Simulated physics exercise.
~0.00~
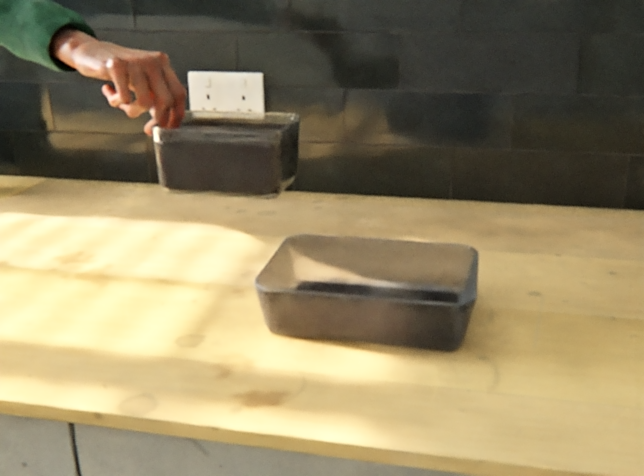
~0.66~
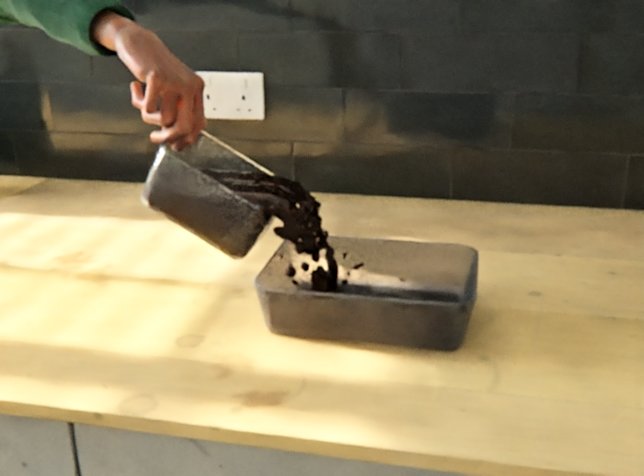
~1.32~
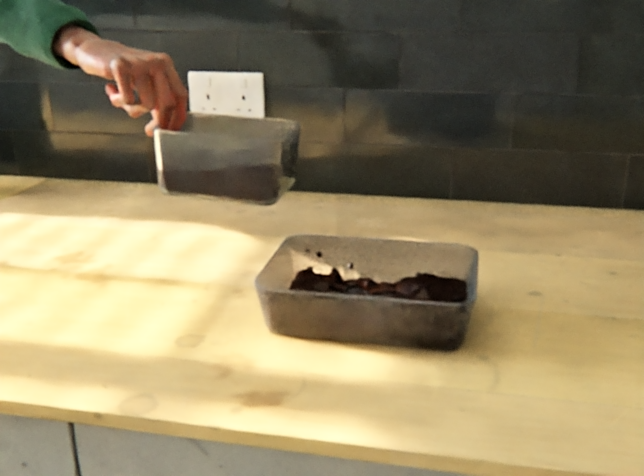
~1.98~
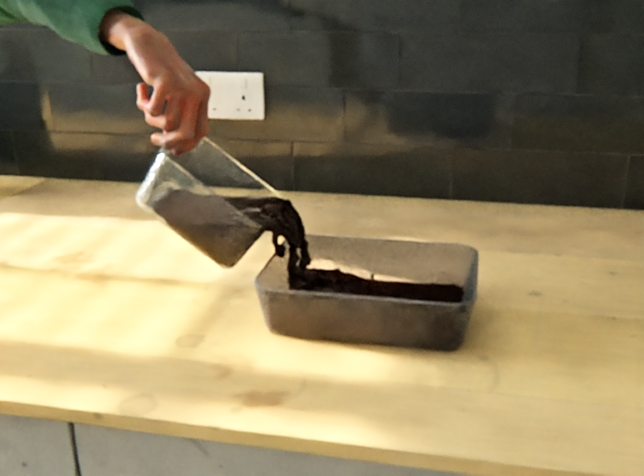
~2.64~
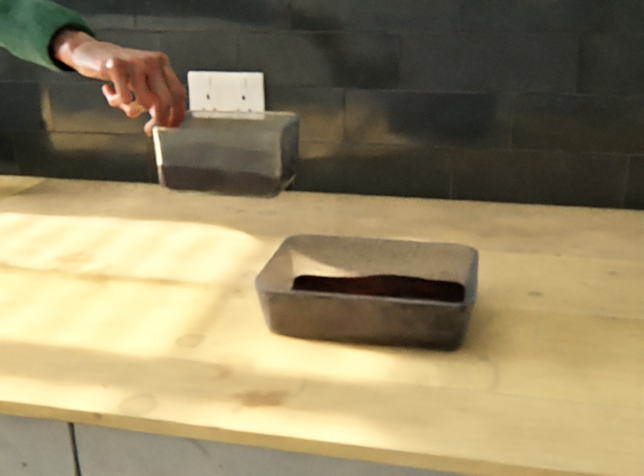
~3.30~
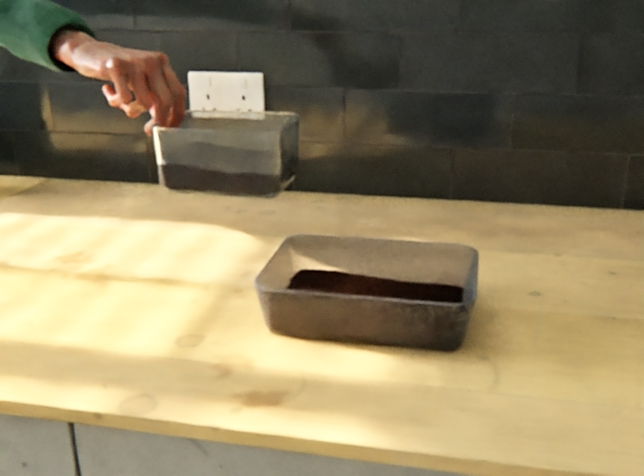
A hand tipping dark coffee from a clear tub into an oven dish twice, then holding the partly emptied tub level.
